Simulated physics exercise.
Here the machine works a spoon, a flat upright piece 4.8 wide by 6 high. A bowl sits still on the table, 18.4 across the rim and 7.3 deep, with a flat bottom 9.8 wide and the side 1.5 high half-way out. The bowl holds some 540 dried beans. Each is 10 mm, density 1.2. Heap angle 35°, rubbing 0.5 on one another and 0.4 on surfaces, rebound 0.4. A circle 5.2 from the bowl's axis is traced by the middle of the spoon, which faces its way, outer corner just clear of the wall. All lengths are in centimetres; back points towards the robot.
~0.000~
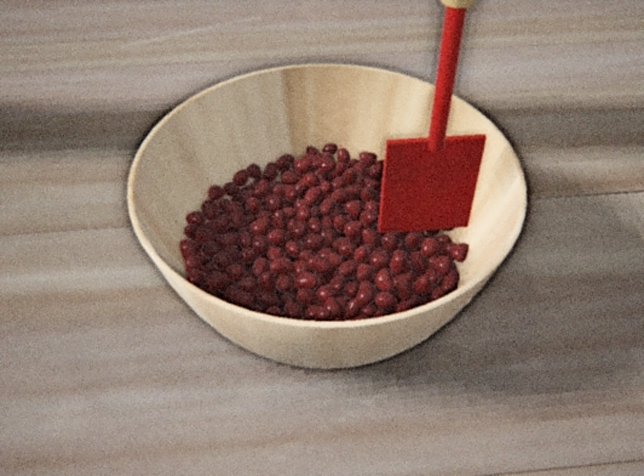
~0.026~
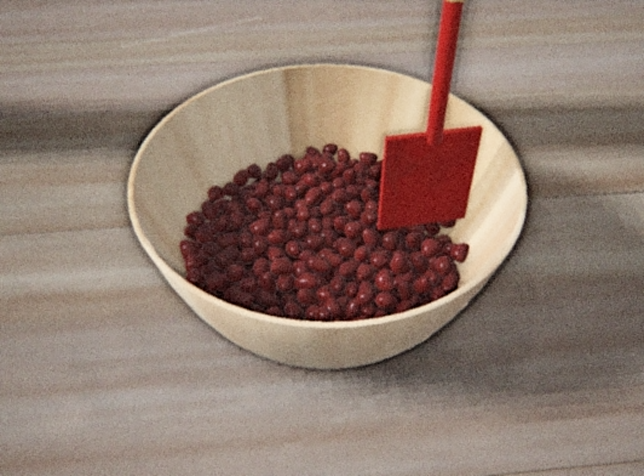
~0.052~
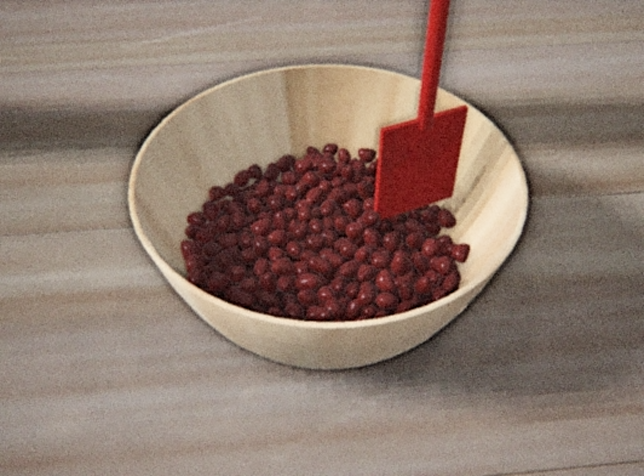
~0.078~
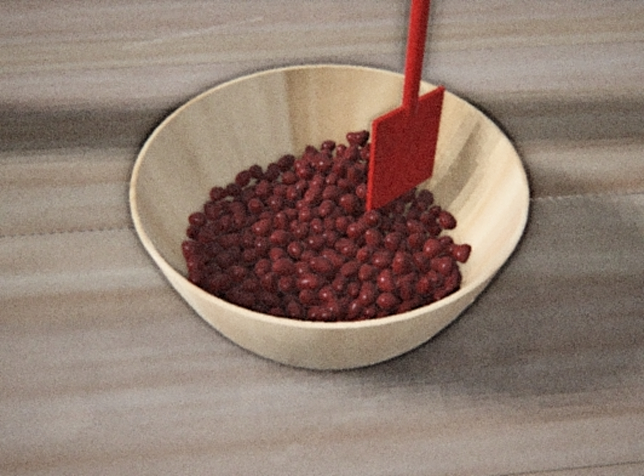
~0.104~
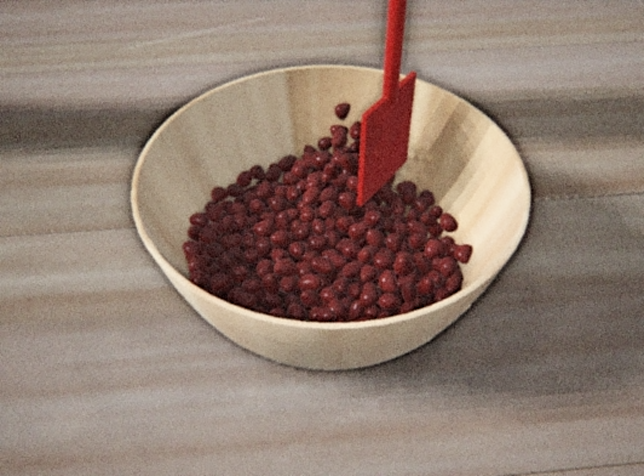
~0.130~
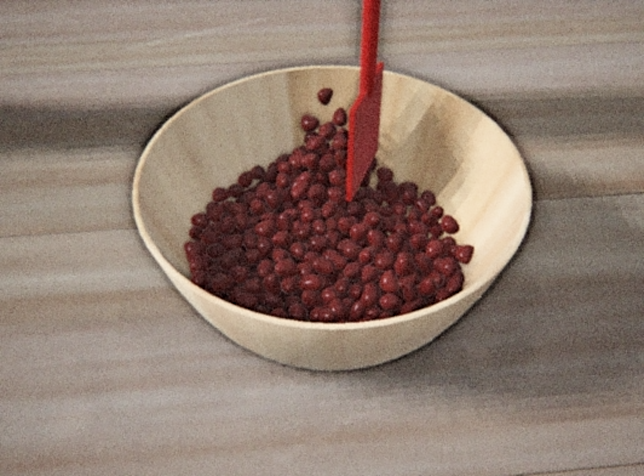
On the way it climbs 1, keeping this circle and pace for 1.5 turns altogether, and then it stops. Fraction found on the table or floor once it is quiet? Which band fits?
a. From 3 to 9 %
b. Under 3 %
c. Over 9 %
a, from 3 to 9 %.
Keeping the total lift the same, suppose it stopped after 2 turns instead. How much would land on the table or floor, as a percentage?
I'd expect around 5 per cent.
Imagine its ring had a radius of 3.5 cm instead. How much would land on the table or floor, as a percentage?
That would give close to 0 per cent.
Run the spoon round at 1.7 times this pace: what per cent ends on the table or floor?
Estimated share: Near 10 per cent.
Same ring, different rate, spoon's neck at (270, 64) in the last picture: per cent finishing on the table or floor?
Around 15 in a hundred.
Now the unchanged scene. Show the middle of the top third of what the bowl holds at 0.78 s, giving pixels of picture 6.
It is centred roughly at (333, 192).
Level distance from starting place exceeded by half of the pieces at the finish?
Roughly 1 cm.
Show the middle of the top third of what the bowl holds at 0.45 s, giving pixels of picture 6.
Look near (349, 302) for its middle.
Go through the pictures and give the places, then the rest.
The first frame shows the spoon neck at (441, 112), 0° round; upper third of the load around (315, 237), from x 190 to 460, top at y 150; 536 in the bowl.
The second frame shows the spoon neck at (438, 106), 5° round; upper third of the load around (316, 237), from x 190 to 460, top at y 150.
The third frame shows the spoon neck at (429, 92), 18° round; upper third of the load around (317, 237), from x 190 to 460, top at y 150.
The fourth frame shows the spoon neck at (413, 78), 33° round; upper third of the load around (318, 233), from x 190 to 460, top at y 140.
The fifth frame shows the spoon neck at (392, 67), 48° round; upper third of the load around (318, 235), from x 195 to 465, top at y 110.
The sixth frame shows the spoon neck at (369, 60), 63° round; upper third of the load around (315, 234), from x 195 to 465, top at y 95; 536 in the bowl.
After 0.45 s, 249° round, highest piece 8 above the table; 534 in the bowl, 2 in flight or on the tool.
After 0.78 s, 75° round, highest piece 8 above the table; 513 in the bowl, 17 on the table or floor, 6 in flight or on the tool.
After 1.14 s, 180° round, highest piece 5 above the table; 512 in the bowl, 24 on the table or floor.
After 1.84 s, 180° round, highest piece 5 above the table; 512 in the bowl, 24 on the table or floor.
In the end, 512 in the bowl, 24 on the table or floor. That is 4 % on the table or floor.
